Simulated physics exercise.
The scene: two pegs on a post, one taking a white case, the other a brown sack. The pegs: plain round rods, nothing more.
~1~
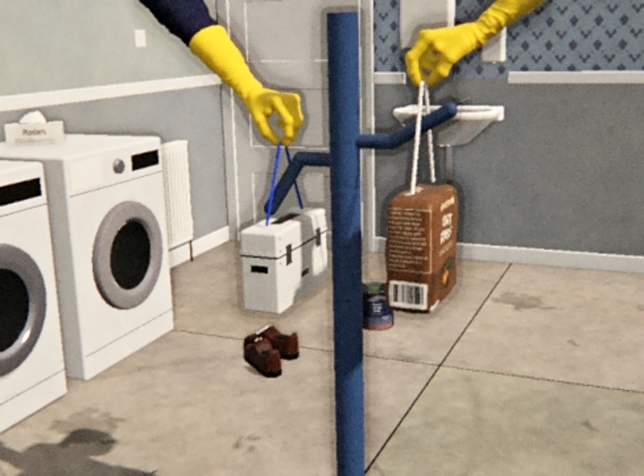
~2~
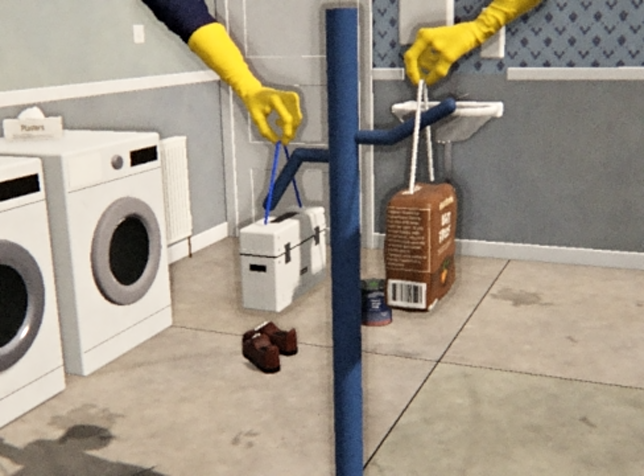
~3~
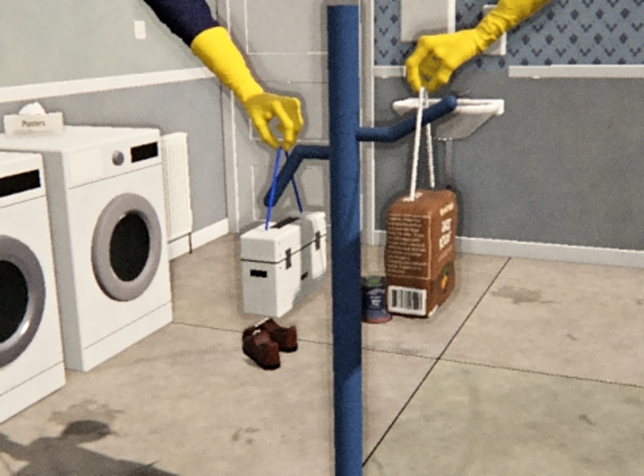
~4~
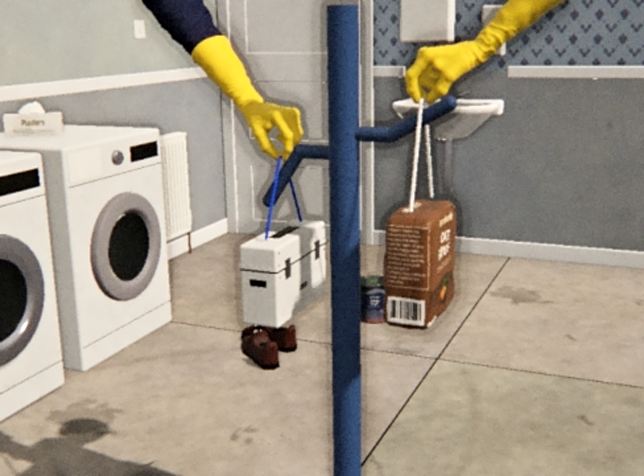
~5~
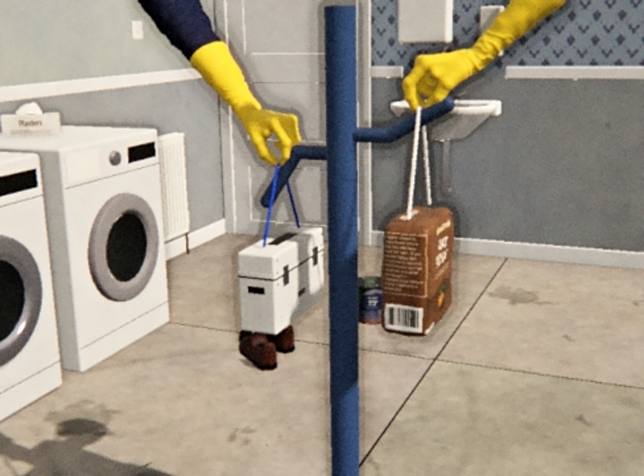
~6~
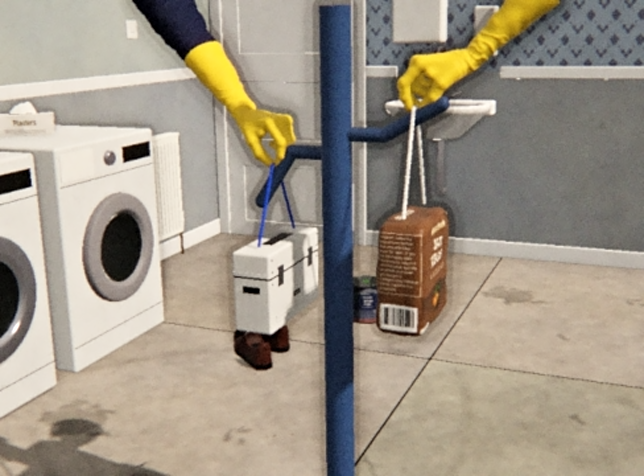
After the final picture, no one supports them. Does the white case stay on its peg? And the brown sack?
The white case - no, it falls; the brown sack - yes, it stays.
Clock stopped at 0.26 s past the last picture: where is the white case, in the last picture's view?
At that moment it is at (281, 359).
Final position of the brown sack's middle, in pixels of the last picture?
It winds up near (379, 284) in the last view.
Then, 0.26 s after the last picture, white case falling near (281, 358); brown sack hanging near (412, 273).
Then, 0.48 s after the last picture, white case on the floor; brown sack hanging near (406, 275).
Then, 0.74 s after the last picture, white case on the floor; brown sack hanging near (395, 279).
At rest, white case on the floor; brown sack hanging near (379, 284). The white case drops to the floor and the brown sack remains on its peg.
